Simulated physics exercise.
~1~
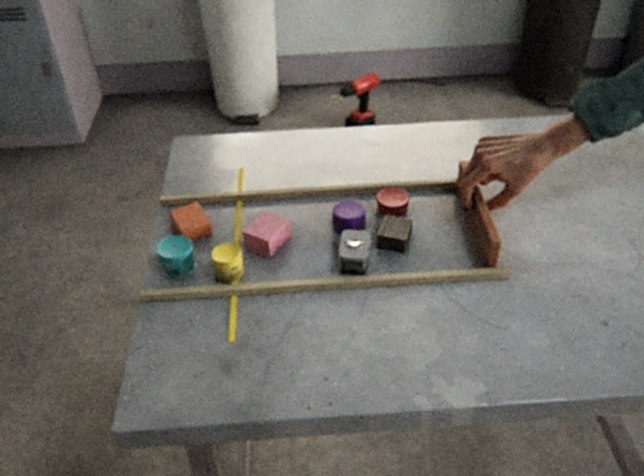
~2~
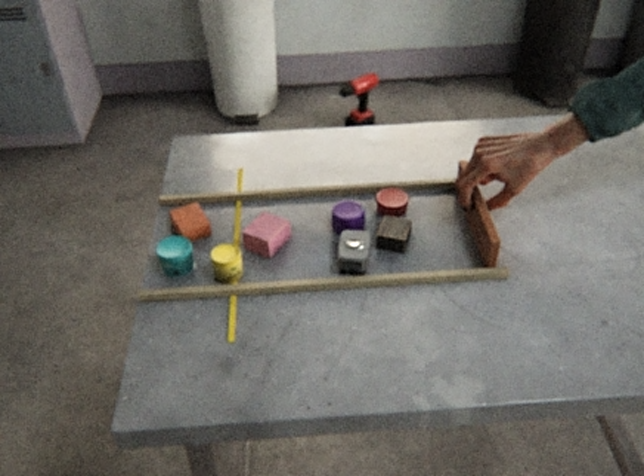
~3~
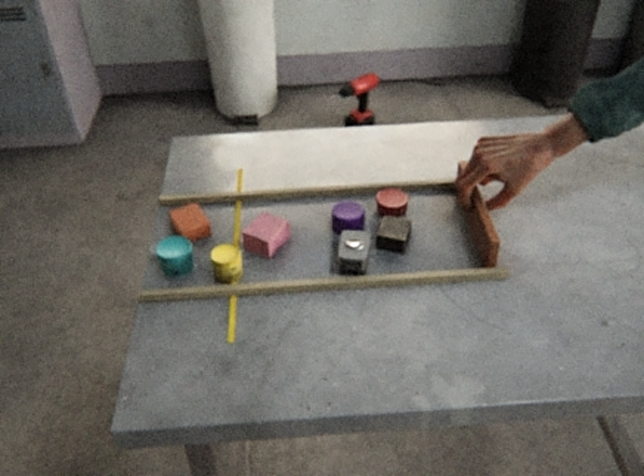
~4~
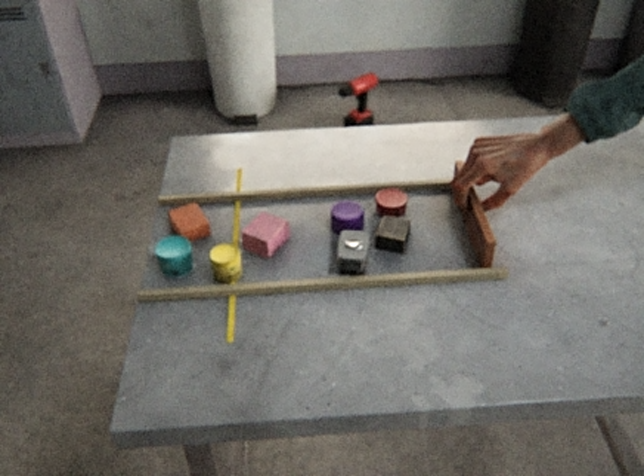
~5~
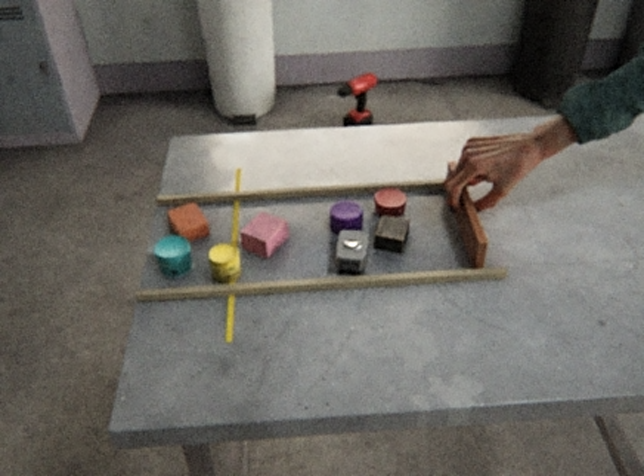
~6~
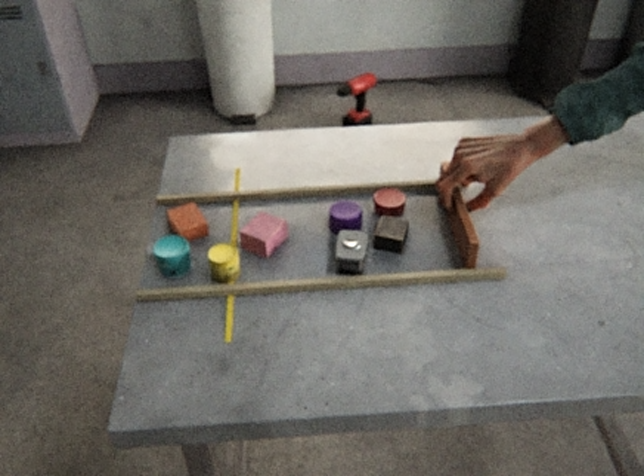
Hand easing a wooden board slightly left between two rails on a grey table, the scattered coloured blocks and pots staying still.
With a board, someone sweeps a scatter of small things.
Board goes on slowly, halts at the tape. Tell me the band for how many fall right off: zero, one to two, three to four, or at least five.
Band: Zero.
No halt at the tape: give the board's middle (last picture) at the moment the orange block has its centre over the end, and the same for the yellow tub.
For the orange block, about (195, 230); for the yellow tub, about (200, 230).
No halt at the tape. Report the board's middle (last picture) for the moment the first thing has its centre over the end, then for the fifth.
(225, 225) and (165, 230).
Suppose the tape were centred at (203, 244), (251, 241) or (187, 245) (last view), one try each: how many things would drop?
In order: 1, 0 and 4.
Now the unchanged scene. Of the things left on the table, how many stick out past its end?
Tally: 1.
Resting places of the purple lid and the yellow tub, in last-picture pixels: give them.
The purple lid at (218, 223), the yellow tub at (174, 269).
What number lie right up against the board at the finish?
That makes 4.
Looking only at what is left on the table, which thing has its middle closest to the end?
That would be the turquoise pot.
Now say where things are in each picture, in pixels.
The first picture shows turquoise pot (176, 257); orange block (191, 223); yellow tub (228, 264); board (477, 212); tape (237, 242).
The second picture shows orange block (190, 223); purple lid (348, 218).
The third picture shows yellow tub (227, 264); pink block (267, 235).
The fourth picture shows turquoise pot (175, 258); board (472, 213).
The fifth picture shows orange block (188, 222); red pot (390, 204).
The sixth picture shows turquoise pot (173, 257); orange block (188, 222); yellow tub (225, 263); board (457, 213); tape (234, 242).
Soon after, none off yet; turquoise pot at rest near (173, 257); orange block at rest near (188, 222); yellow tub at rest near (225, 263).
At rest, the number that fall off is zero.
